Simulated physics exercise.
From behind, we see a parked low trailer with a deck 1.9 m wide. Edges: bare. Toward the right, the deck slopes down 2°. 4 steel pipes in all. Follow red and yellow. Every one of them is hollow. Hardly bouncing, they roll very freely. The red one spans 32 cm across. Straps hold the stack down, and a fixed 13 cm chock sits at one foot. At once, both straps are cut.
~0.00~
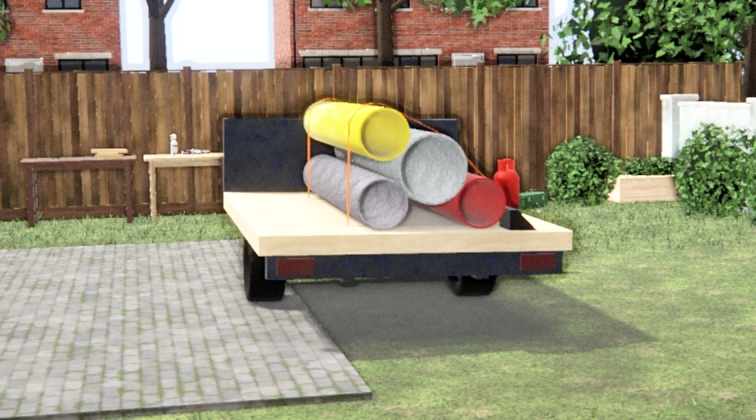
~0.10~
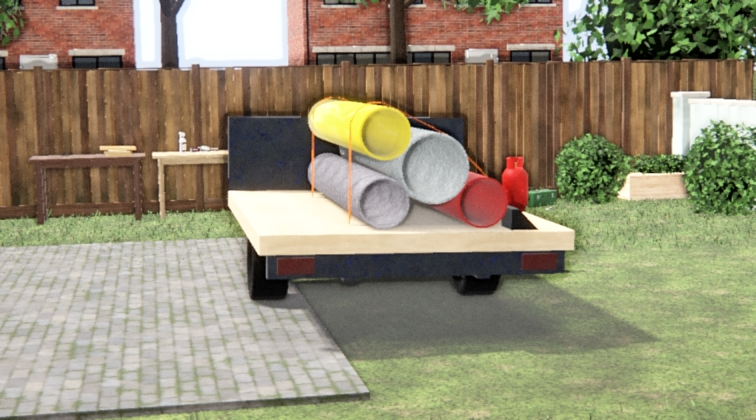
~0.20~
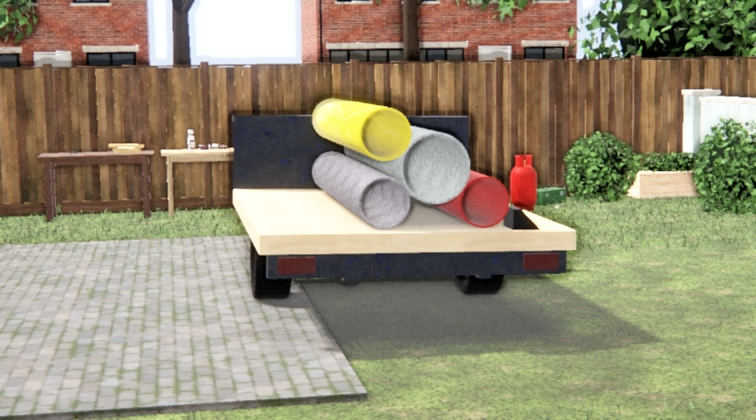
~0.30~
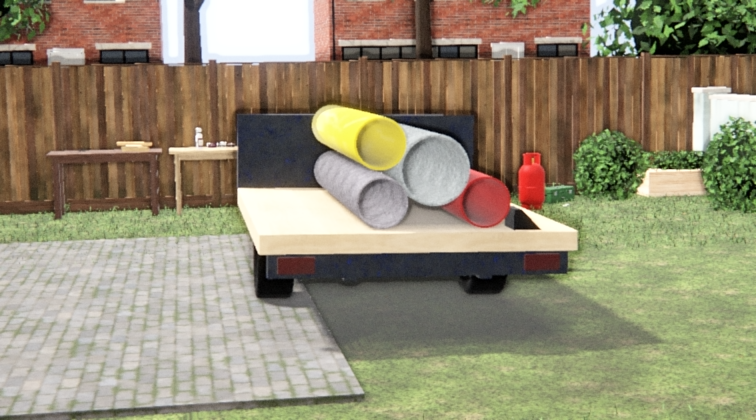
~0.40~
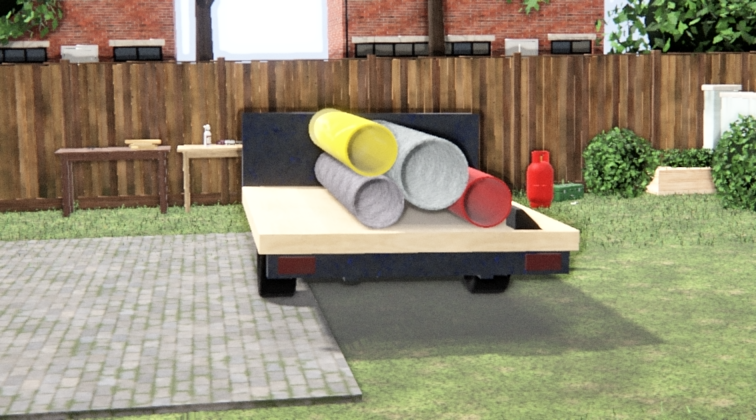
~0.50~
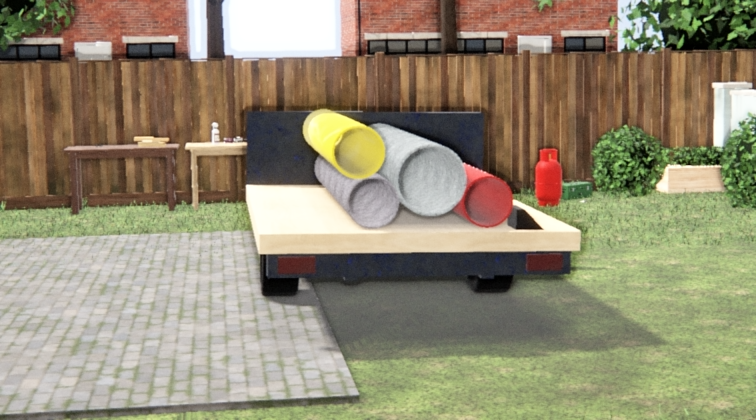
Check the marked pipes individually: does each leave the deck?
Red: Does not, yellow: Does.
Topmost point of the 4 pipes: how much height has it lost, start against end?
Some 30 cm lower.
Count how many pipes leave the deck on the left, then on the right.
Left-hand count: 1; right-hand count: 0.
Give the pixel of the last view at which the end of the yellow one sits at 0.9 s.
Near (285, 200).
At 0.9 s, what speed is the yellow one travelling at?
It's travelling at about 0.8 m/s.
By 0.9 s, red is on the deck, 55 cm from the right edge; yellow is in the air, 15 cm from the left edge, rolling left; 0 gone from the deck.
By 1.3 s, yellow is dropping off the left side; as before, red; 1 gone from the deck.
Finally (5.9 s), red is on the deck, 55 cm from the right edge; yellow is down on the left; 1 gone from the deck.
